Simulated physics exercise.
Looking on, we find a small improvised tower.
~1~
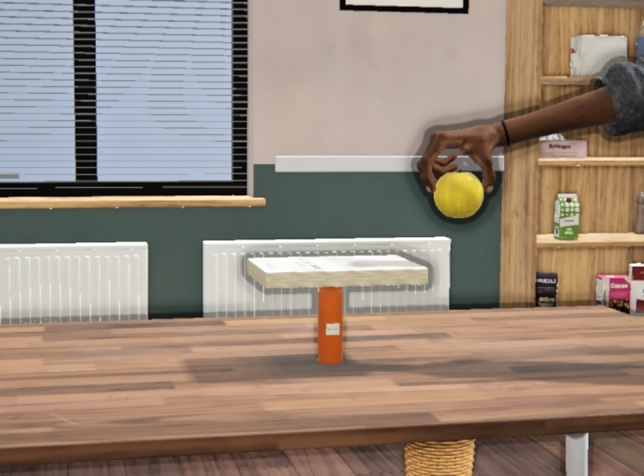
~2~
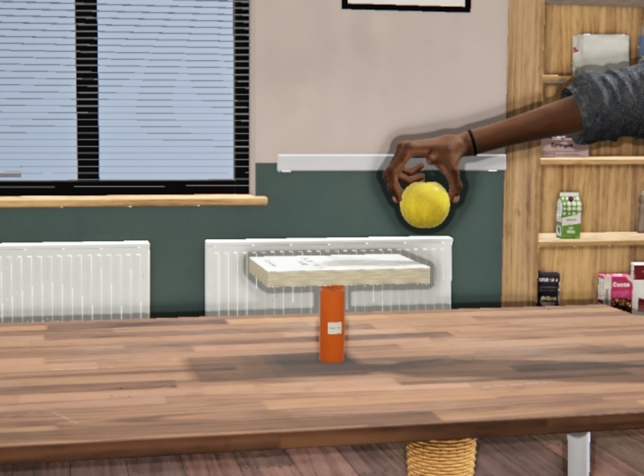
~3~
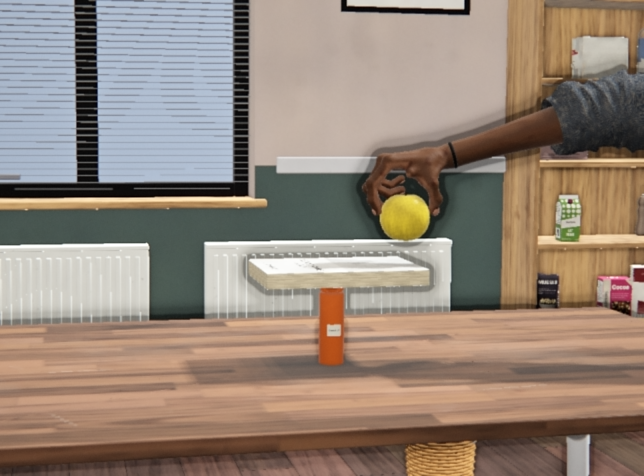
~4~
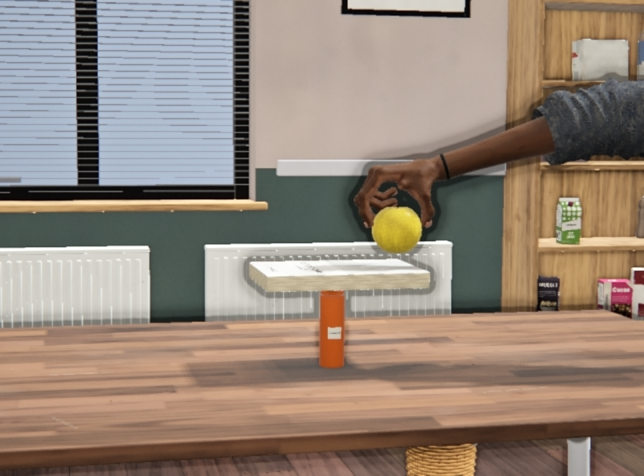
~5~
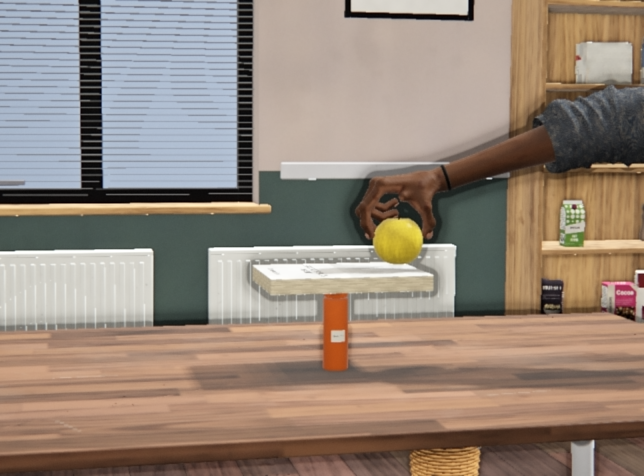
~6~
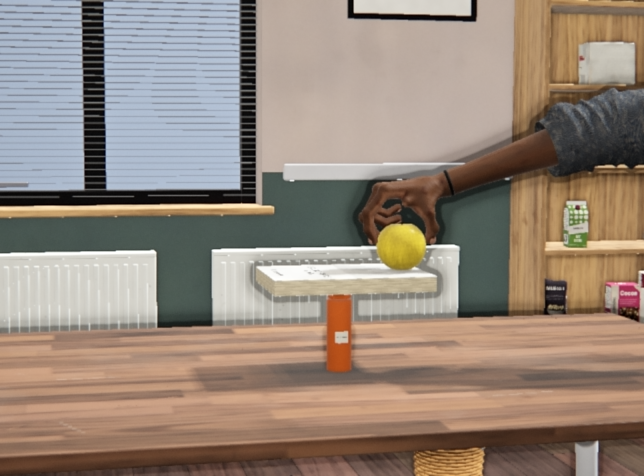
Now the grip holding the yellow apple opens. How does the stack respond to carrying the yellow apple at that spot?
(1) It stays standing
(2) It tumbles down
It tumbles down (2).
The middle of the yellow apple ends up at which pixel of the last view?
In the final view it sits at roughly (420, 345).
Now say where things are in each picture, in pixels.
In the first frame, on its way; yellow apple (459, 194); white book (335, 271).
In the second frame, on its way; yellow apple (425, 204); white book (337, 270).
In the third frame, on its way; yellow apple (405, 217); white book (336, 272).
In the fourth frame, on its way; yellow apple (397, 230); white book (337, 275).
In the fifth frame, on its way; yellow apple (398, 241); white book (340, 278).
In the sixth frame, in place under the hand; yellow apple (401, 247); white book (344, 279).
Then, 0.50 s past the last view, yellow apple now fallen; white book rocked 63° from its first pose; orange shaker rocked 3° from its first pose.
Then, 0.80 s past the last view, white book now fallen; orange shaker rocked 15° from its first pose.
Then, 1.00 s past the last view, orange shaker now fallen.
Finally, fallen, yellow apple, white book and orange shaker. Final places as the last picture's camera would see them, yellow apple near (420, 345). The stack comes apart.
